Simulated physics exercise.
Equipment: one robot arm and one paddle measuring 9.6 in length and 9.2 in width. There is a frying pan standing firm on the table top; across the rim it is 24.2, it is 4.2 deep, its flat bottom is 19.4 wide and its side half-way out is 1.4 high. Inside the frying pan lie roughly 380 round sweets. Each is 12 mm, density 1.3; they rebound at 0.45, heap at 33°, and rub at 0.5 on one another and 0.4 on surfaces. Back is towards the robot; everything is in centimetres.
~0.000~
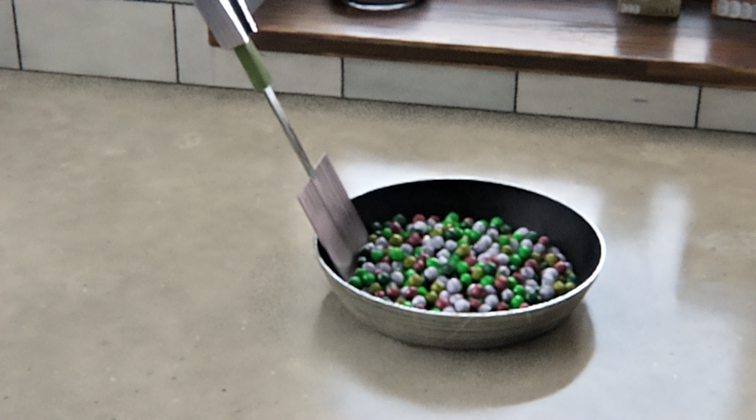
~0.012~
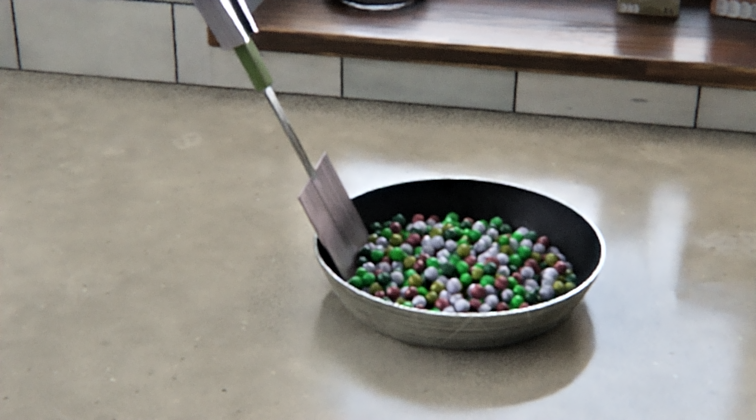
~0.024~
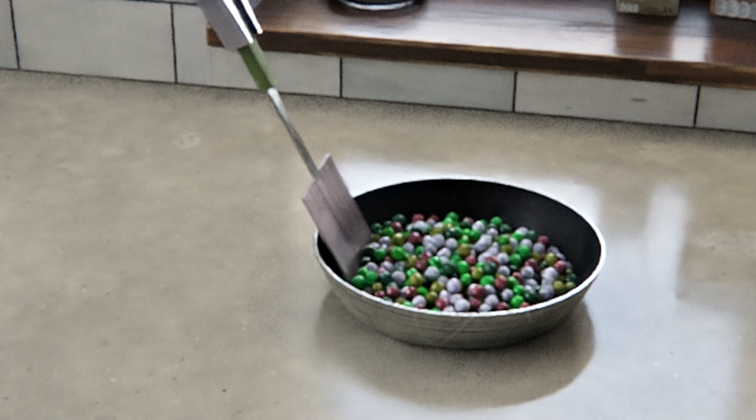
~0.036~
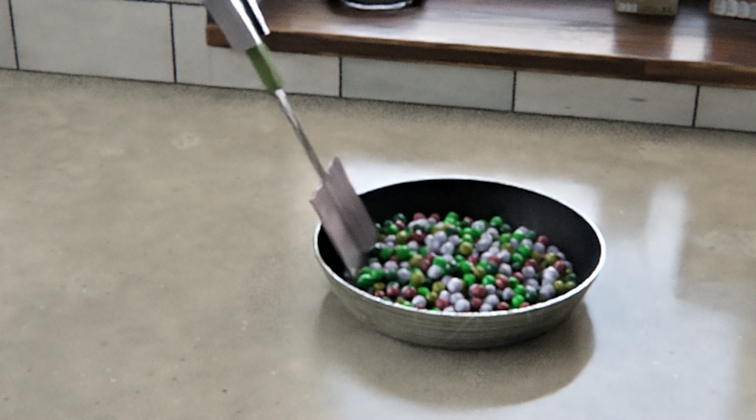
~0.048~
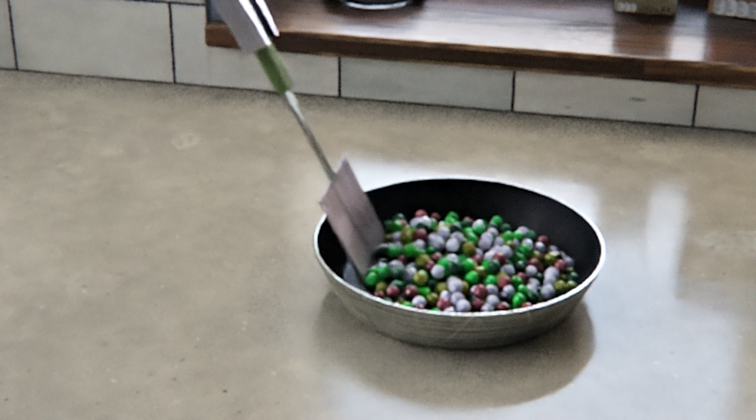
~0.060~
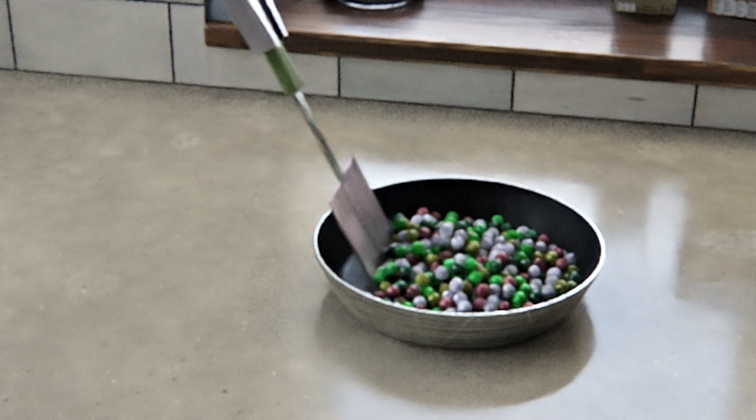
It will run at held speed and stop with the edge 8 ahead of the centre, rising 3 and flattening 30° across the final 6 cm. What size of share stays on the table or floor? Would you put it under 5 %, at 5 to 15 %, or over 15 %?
I would say 5 to 15 %.
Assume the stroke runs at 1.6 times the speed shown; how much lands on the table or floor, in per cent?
Estimate: Close to 20 %.
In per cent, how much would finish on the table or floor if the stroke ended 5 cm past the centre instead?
That would be something like 0 in a hundred.
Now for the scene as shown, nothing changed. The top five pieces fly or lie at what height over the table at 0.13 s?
Height: Approx. 4 cm.
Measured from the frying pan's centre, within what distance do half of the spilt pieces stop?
Some 20 centimetres.
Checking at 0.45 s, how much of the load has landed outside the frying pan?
It is near 8 percent.
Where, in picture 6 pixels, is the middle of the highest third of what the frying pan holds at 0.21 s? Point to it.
(524, 253).
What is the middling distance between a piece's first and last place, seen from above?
I'd guess close to 4 centimetres.
After 0.13 s, sloping 63°, highest piece 4 above the table; 377 in the frying pan.
After 0.21 s, sloping 52°, highest piece 5 above the table; 377 in the frying pan.
After 0.45 s, sloping 33°, highest piece 6 above the table; 343 in the frying pan, 31 on the table or floor, 3 on the blade or in flight.
After 1.50 s, sloping 33°, highest piece 6 above the table; 343 in the frying pan, 34 on the table or floor.
At rest, 343 in the frying pan, 34 on the table or floor. That is 9 % on the table or floor.
